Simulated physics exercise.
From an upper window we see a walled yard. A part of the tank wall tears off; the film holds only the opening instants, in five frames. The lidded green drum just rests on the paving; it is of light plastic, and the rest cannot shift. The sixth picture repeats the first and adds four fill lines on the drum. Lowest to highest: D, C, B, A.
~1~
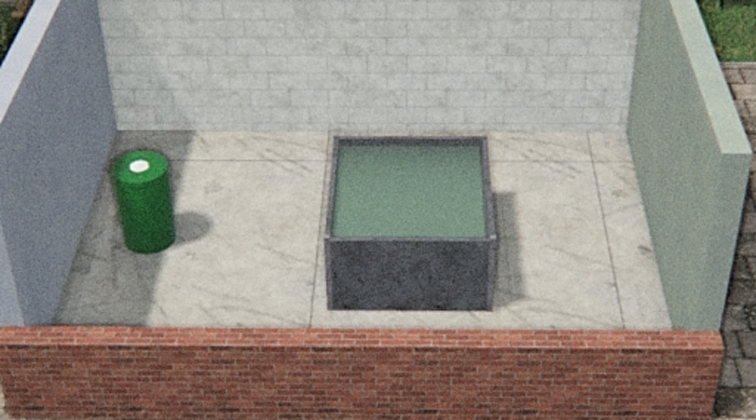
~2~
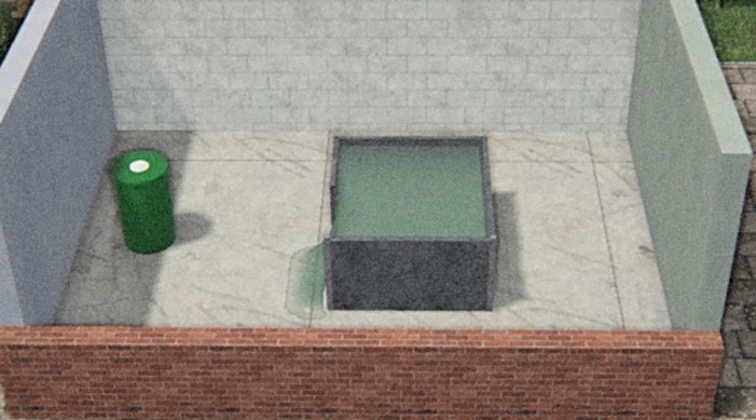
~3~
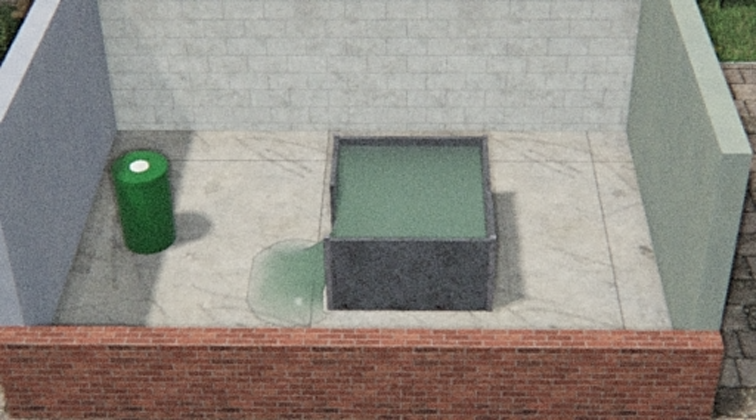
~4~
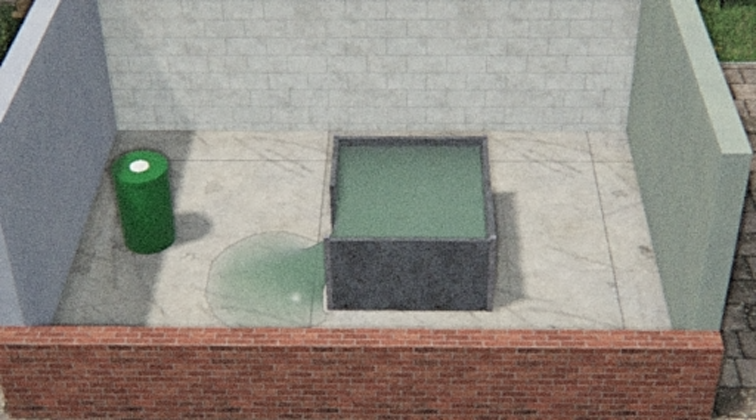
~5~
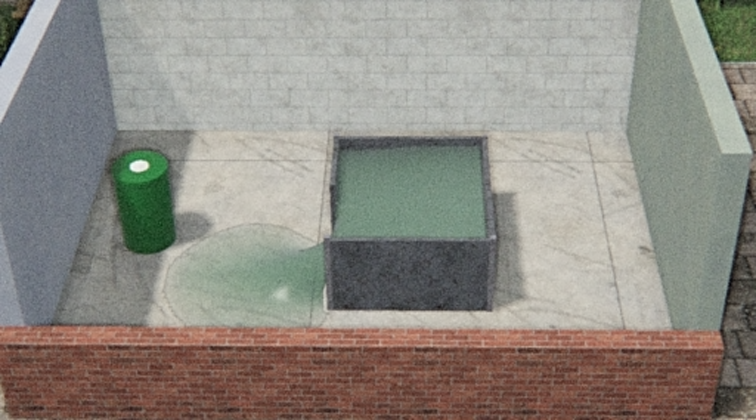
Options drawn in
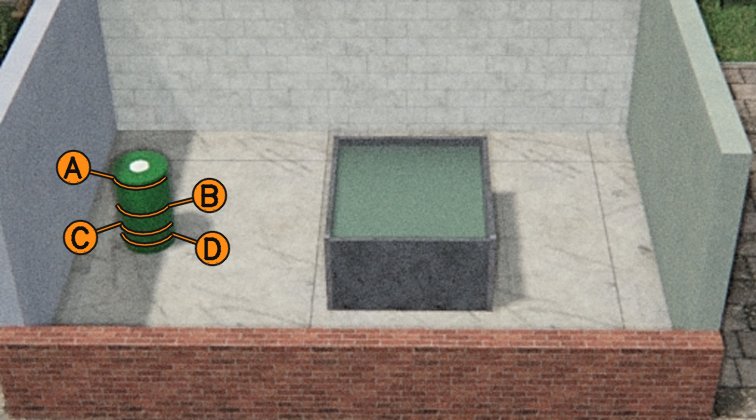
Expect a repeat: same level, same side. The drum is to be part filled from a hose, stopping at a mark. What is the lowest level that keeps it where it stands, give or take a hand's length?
B will do.
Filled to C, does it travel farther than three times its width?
No, it does not.
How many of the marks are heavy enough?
Two of them.
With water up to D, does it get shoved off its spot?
Yes.
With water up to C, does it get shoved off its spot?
Yes, that goes wrong.
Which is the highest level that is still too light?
That is level C.
In orange, A at (136, 188); B at (140, 216); C at (142, 234); D at (144, 245); from the bottom up D, C, B, A.
With A, it does not move.
With B, it does not move.
With C, it is pushed about its own width away.
With D, it is pushed about 5 times its own width away.
